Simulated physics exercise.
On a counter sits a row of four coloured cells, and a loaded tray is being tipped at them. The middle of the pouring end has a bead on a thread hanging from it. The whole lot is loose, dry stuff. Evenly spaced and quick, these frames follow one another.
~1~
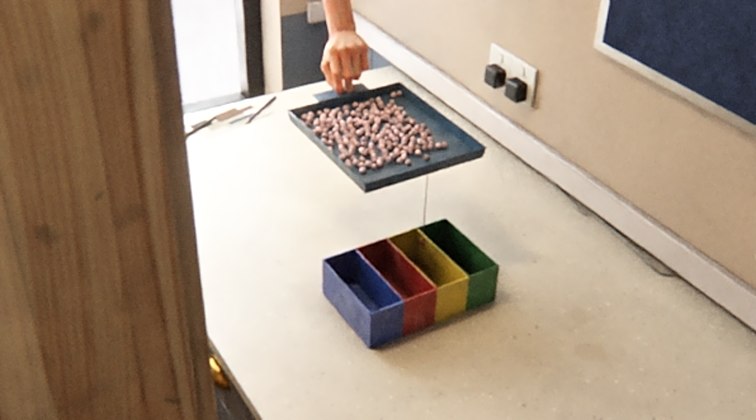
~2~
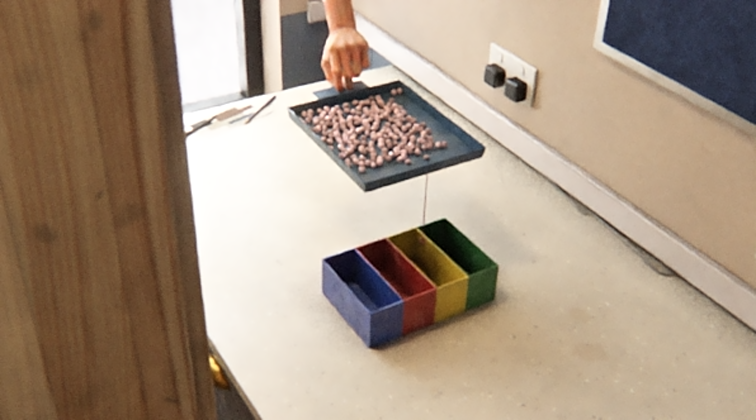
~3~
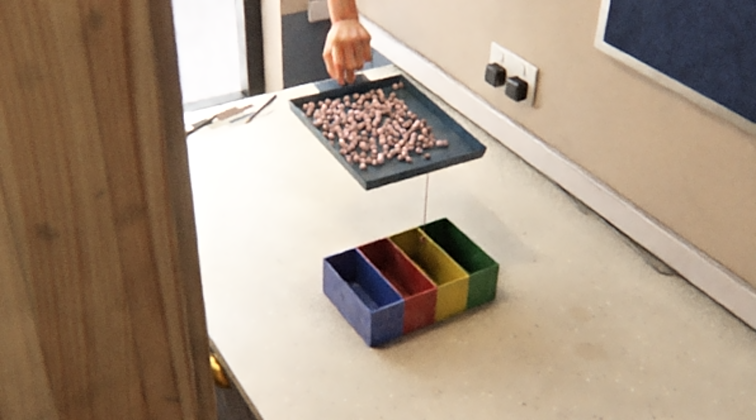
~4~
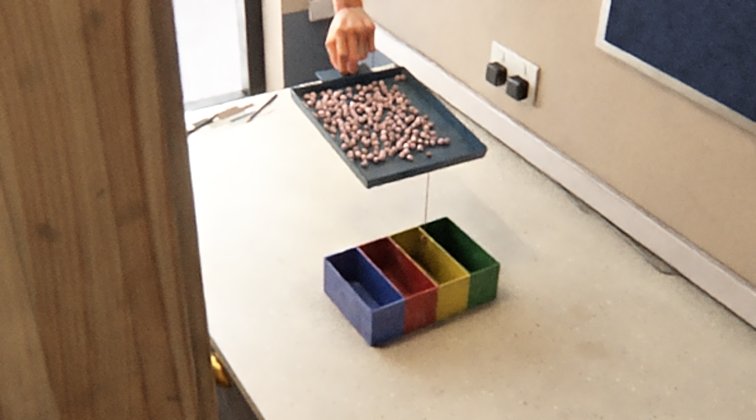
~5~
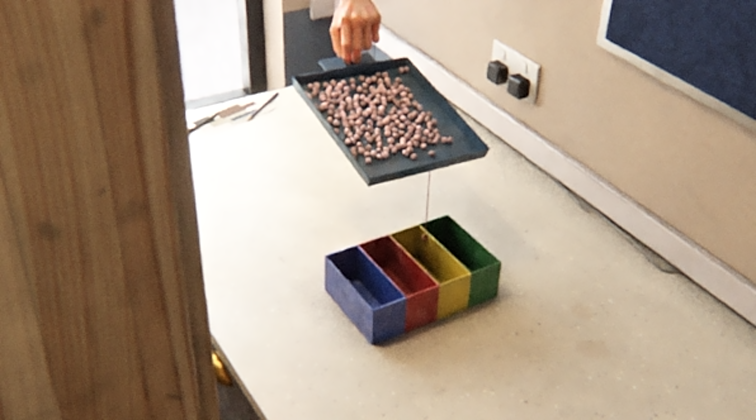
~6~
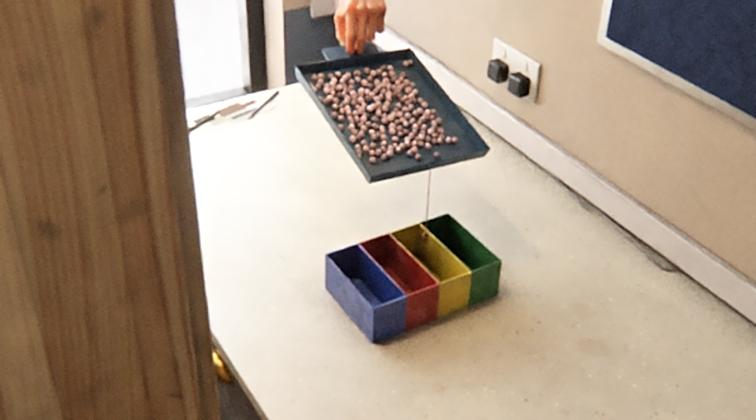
On a pale counter, a hand holds a dark tray of small pinkish beads above a box with four cells, blue, red, yellow and green, a thread hanging from the tray's near edge. The tray stays level at first, then the hand gradually tilts it, its right corner lowest, and the beads begin shifting.
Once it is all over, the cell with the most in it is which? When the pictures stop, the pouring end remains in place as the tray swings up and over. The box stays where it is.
It is the green cell that has the most.
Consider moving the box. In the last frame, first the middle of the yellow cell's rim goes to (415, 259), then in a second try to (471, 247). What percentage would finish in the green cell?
In order: 20 percent and 40 percent.
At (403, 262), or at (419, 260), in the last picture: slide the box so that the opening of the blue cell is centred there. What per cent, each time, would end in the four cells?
Some 100 percent, followed by some 100 percent.
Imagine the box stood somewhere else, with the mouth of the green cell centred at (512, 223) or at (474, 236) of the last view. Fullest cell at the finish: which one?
Case 1 - the yellow one; case 2 - green.
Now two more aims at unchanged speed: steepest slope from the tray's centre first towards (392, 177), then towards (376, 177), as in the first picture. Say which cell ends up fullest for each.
In order, it comes out as that blue cell and the blue one.
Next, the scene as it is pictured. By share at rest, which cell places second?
The yellow cell.
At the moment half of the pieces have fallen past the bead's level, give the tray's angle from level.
That happens at close to 100 degrees.
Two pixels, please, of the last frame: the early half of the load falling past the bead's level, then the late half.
The leading part at (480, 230), the rest of it at (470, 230).
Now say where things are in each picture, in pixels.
The first frame shows corners of the pouring end at (366, 182) and (484, 147), level; middle of the load at (368, 132), sugar pearls; bead on its thread at (423, 242); blue cell at (387, 322); red cell at (420, 309); yellow cell at (452, 297); green cell at (482, 285).
The second frame shows corners of the pouring end at (366, 182) and (484, 147), level; middle of the load at (368, 130).
The third frame shows corners of the pouring end at (367, 180) and (485, 147), tipped barely, lowest at the right corner; middle of the load at (369, 126).
The fourth frame shows corners of the pouring end at (368, 179) and (486, 148), tipped a little, lowest at the right corner; middle of the load at (371, 120).
The fifth frame shows corners of the pouring end at (371, 177) and (488, 148), tipped a little, lowest at the right corner; middle of the load at (374, 114).
The sixth frame shows corners of the pouring end at (372, 175) and (488, 148), tipped clearly, lowest at the right corner; middle of the load at (379, 110), all on the move; blue cell at (389, 316); red cell at (422, 304); yellow cell at (454, 292); green cell at (485, 280).
Soon, tray tipped steeply; nearly all on the tray; a stray few in the green cell; a small part falling or outside the box.
A while on, tray tipped right over; about a quarter on the tray; about a quarter in the green cell; a small part in the yellow cell; a stray few in the red cell; about half falling or outside the box.
Towards the end, tray tipped past a quarter turn; about a third in the green cell; a small part in the yellow cell; a stray few in the red cell; about a third falling or outside the box.
Finally, tray tipped past a quarter turn; about a third in the green cell; a small part in the yellow cell; a stray few in the red cell; none in the blue cell; about a third outside the box.
